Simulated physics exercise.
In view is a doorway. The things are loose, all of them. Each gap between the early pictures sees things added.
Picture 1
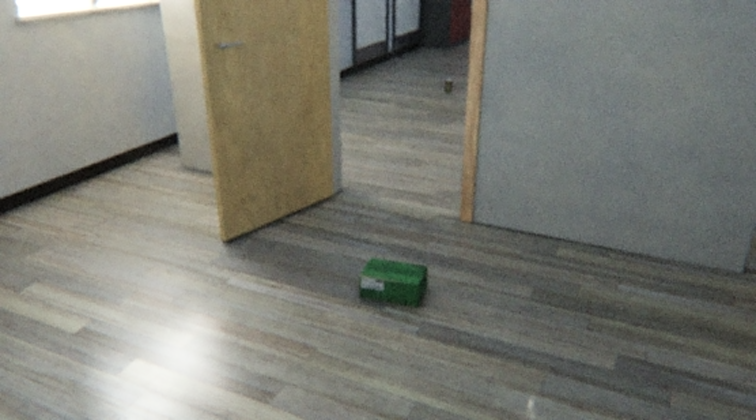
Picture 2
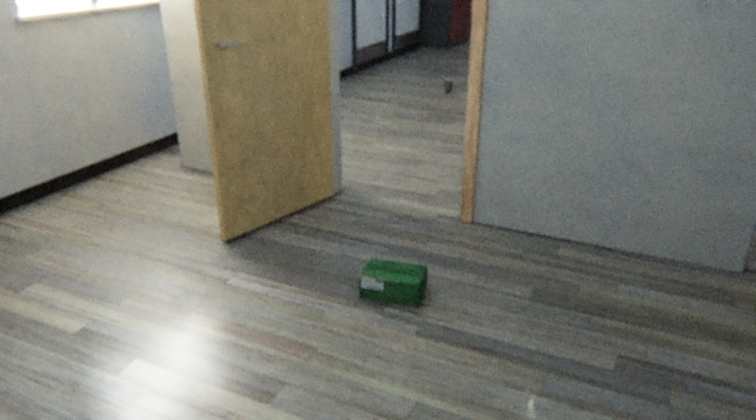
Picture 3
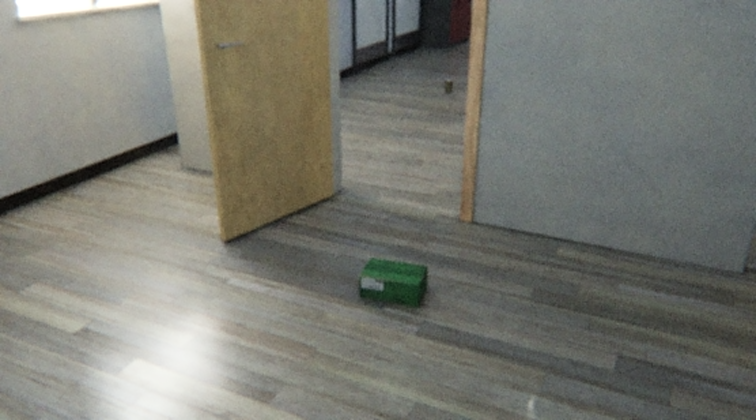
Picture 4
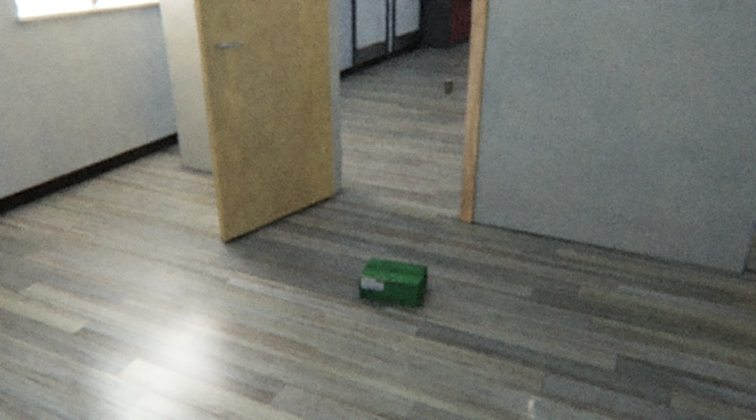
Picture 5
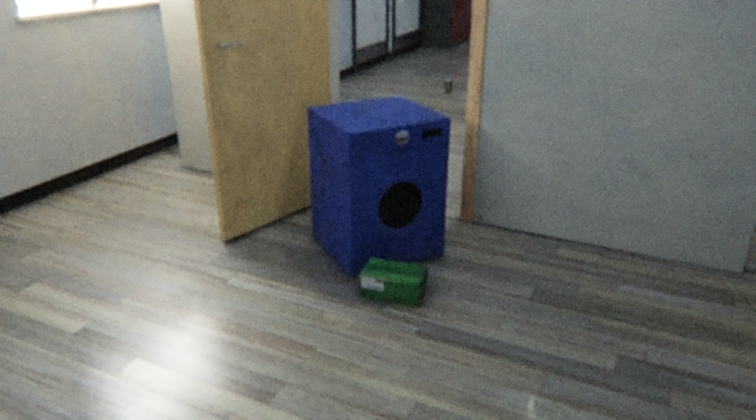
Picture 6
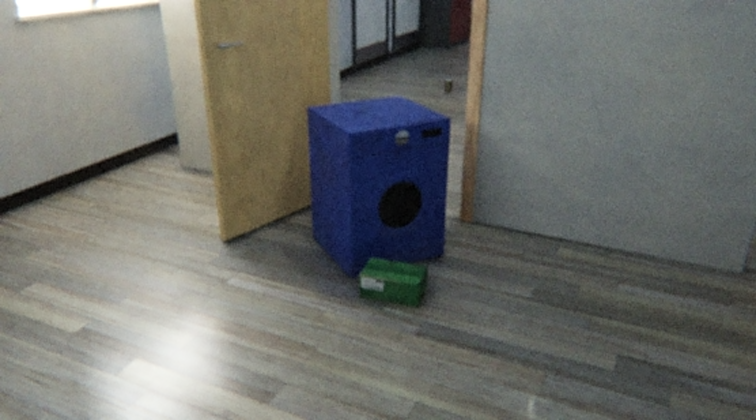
The video shows a small green box lying still on a wood-look floor before a wide-open door and doorway; then a large blue appliance with a round dark opening appears abruptly just behind the box, and nothing else visibly moves.
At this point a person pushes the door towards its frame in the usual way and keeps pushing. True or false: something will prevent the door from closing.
True.
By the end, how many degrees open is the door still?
Around 70 degrees.
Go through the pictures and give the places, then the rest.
The first frame shows door wide open and still; green parcel (394, 282).
The second frame shows door wide open and still; green parcel (394, 282).
The third frame shows door wide open and still; green parcel (394, 282).
The fourth frame shows door wide open and still; green parcel (394, 282).
The fifth frame shows door wide open and still; green parcel (394, 282).
The sixth frame shows door wide open and still; blue appliance (377, 183); green parcel (394, 282).
Then, 0.50 s after the last picture, door at 98°.
Then, 0.90 s after the last picture, door at 85°.
Then, 1.10 s after the last picture, door at 77°.
At rest, door at 72°; both in place. Seen from the same camera at the end, blue appliance near (377, 183).
